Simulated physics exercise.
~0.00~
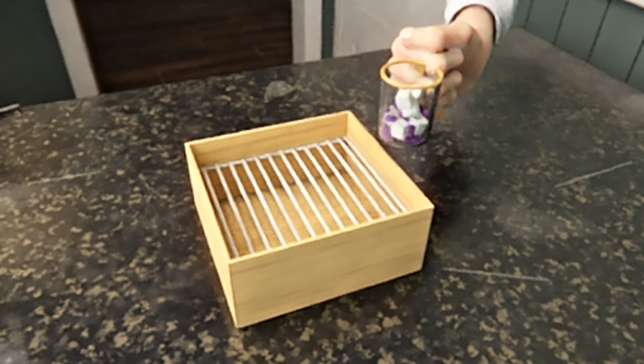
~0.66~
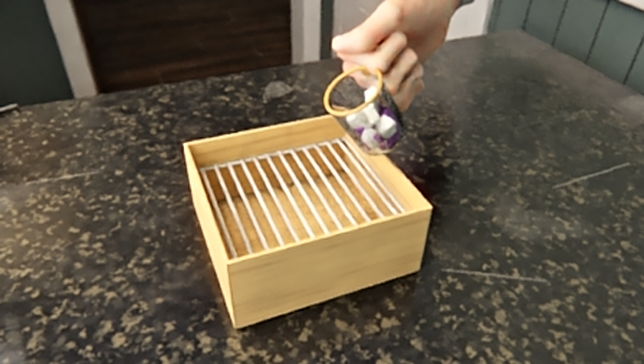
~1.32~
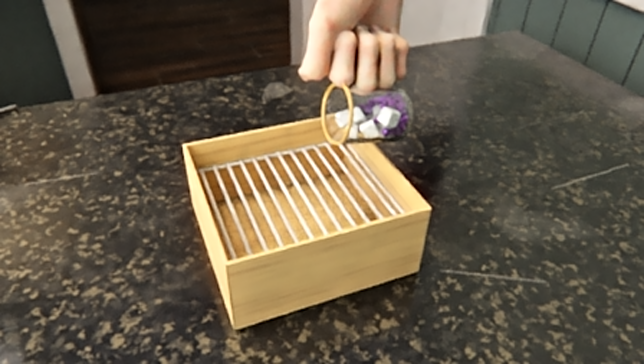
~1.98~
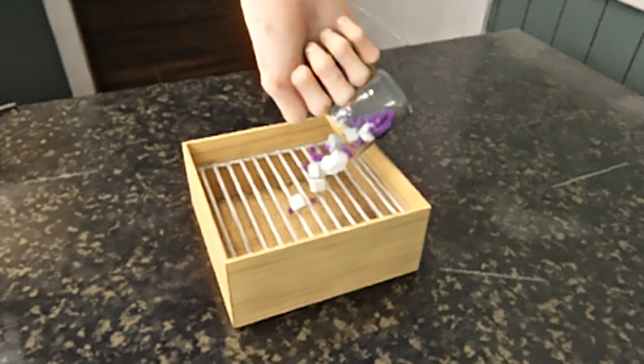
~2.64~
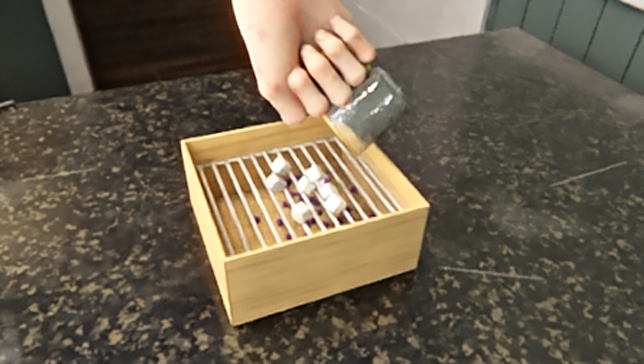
To begin with, a hand holds a clear, gold-rimmed cup of small purple and white pieces upright beside an open wooden box with a row of pale wires across it. The hand brings the cup left over the far corner of the box and leans it, then turns it onto its side with everything still inside. As it tips further, the white and purple pieces tumble out onto the wires. Finally the cup is upside down and empty, with the white chunks resting in a loose cluster on the wires, while nearly all the purple bits have dropped through the gaps beneath.
